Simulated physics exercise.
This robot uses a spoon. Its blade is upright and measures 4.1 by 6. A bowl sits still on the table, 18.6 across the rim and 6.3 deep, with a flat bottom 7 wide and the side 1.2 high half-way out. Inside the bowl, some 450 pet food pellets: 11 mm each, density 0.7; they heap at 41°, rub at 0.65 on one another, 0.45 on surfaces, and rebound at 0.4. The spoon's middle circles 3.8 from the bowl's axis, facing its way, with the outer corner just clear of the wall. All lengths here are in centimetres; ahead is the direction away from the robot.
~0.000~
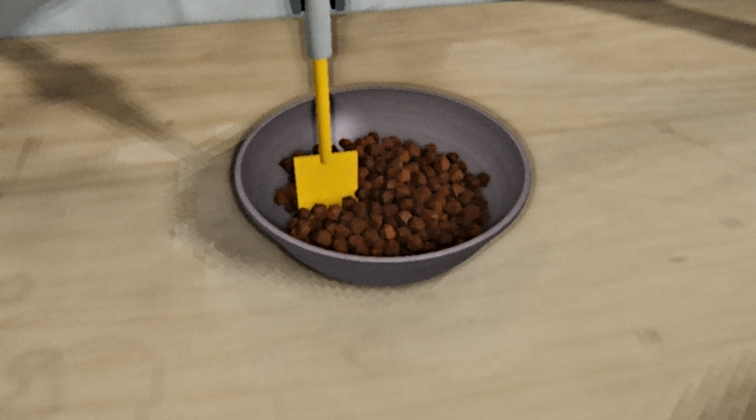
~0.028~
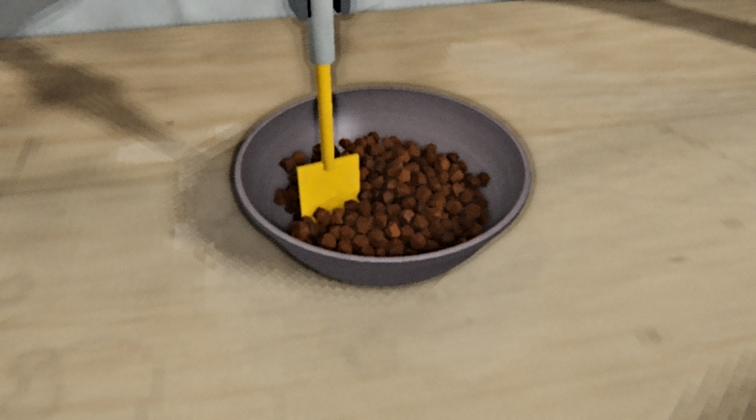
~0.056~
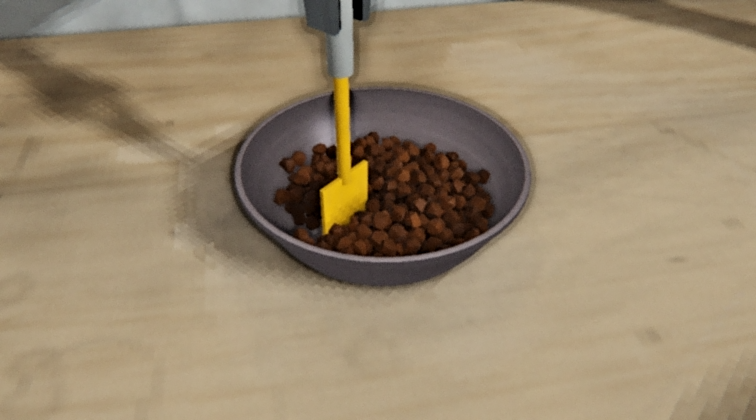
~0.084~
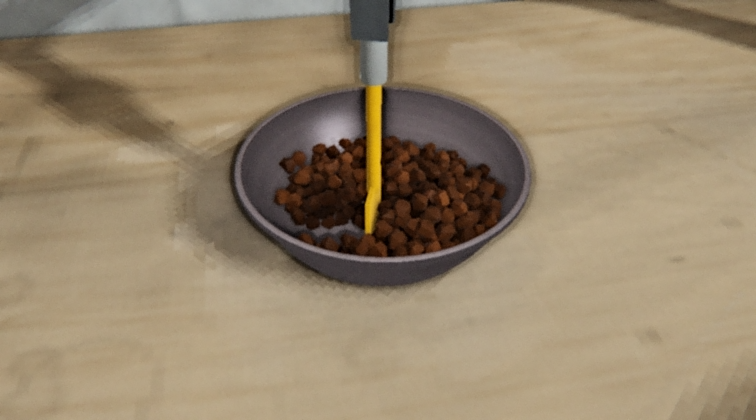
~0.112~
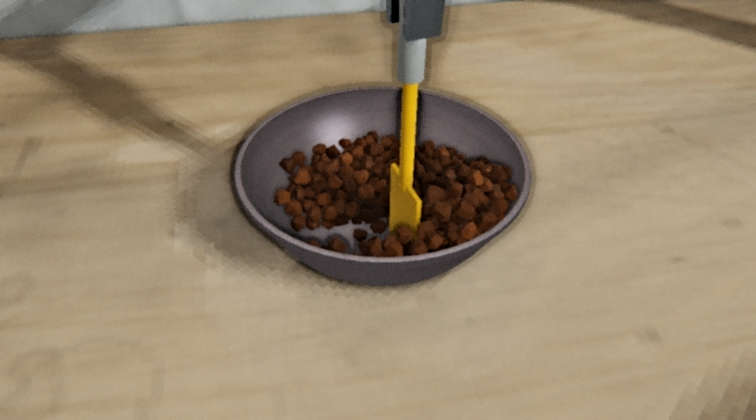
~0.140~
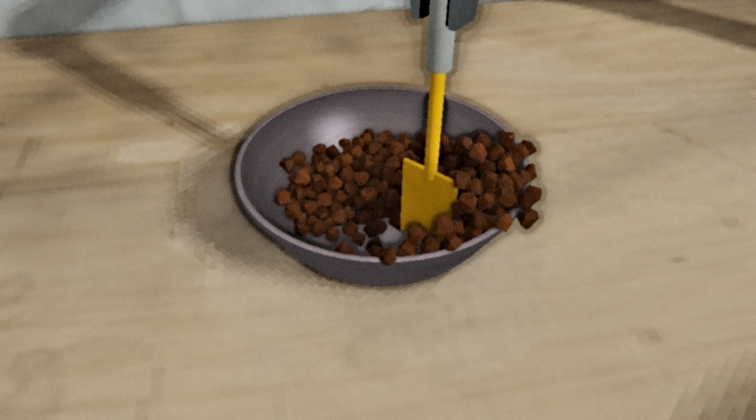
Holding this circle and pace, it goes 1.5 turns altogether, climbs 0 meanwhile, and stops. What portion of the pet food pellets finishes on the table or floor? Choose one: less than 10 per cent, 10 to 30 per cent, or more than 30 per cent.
The share is more than 30 per cent.
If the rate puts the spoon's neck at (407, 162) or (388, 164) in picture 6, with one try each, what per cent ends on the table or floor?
About 30 and 25 %.
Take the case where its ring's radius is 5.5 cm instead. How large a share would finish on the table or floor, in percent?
It would be close to 40 per cent then.
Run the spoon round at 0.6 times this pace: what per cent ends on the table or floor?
It would come to around 25 percent.
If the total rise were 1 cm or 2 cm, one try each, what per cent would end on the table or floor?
About 40 per cent on the first try and 40 per cent on the second.
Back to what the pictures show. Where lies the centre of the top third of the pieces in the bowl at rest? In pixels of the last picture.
(396, 159).
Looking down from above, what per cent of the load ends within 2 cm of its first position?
Around 5 per cent.
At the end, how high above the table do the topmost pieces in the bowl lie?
7.0 cm or so.
After 0.28 s, 285° round, highest piece 15 above the table; 348 in the bowl, 21 on the table or floor, 80 in flight or on the tool.
After 0.43 s, 81° round, highest piece 12 above the table; 291 in the bowl, 120 on the table or floor, 38 in flight or on the tool.
After 0.70 s, 180° round, highest piece 7 above the table; 258 in the bowl, 190 on the table or floor, 1 in flight or on the tool.
After 1.40 s, 180° round, highest piece 7 above the table; 258 in the bowl, 191 on the table or floor.
At rest, 258 in the bowl, 191 on the table or floor. That is 43 % on the table or floor.
